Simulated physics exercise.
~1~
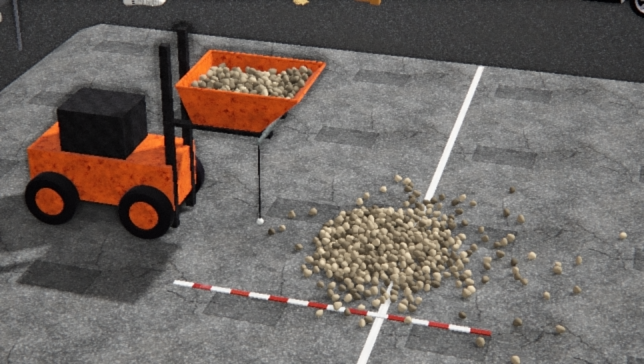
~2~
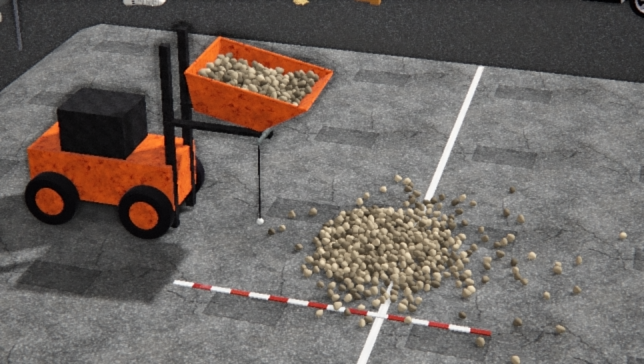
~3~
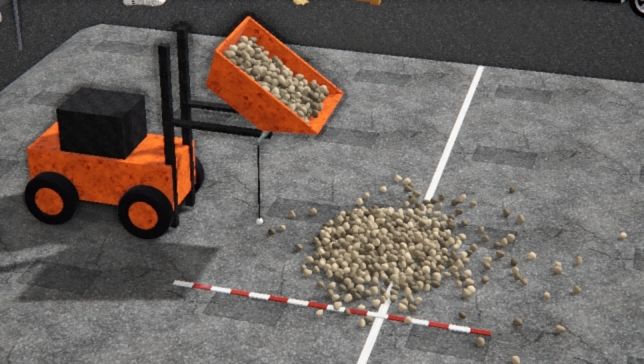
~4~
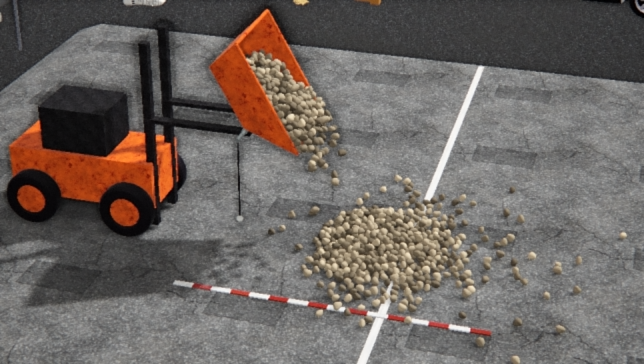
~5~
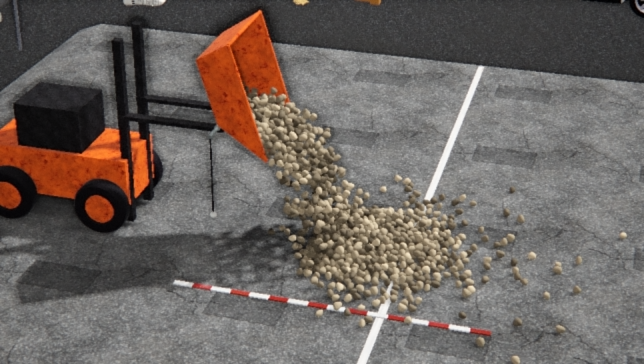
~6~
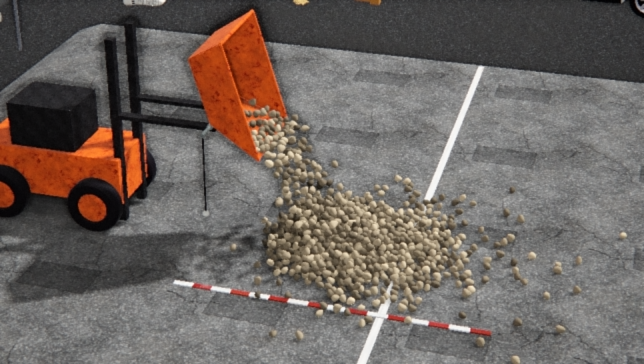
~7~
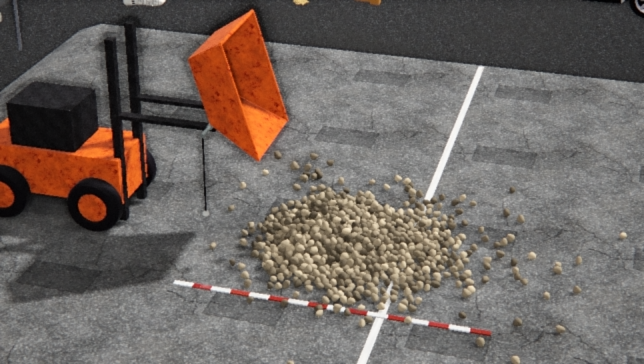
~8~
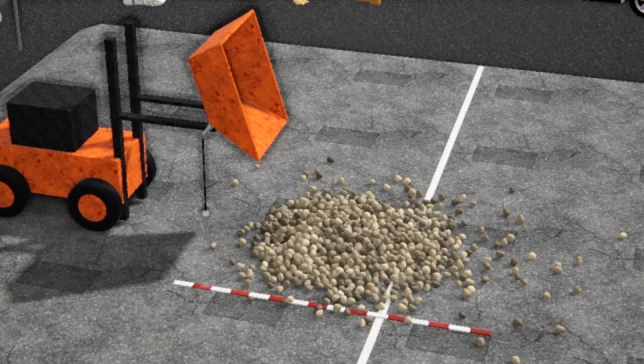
To begin with, an orange fork truck holds a skip of pale round stones level beside a loose heap that lies across a white line painted on grey ground. The skip tips forward to the right, and the stones slump toward its lower edge. As the tilt steepens, the truck backs away to the left and stones start spilling out. They pour down onto the near left side of the heap, short of the line. Finally the skip hangs steeply tipped and empty, the truck stands still, and the heap has spread leftward, with no clear gain beyond the line.
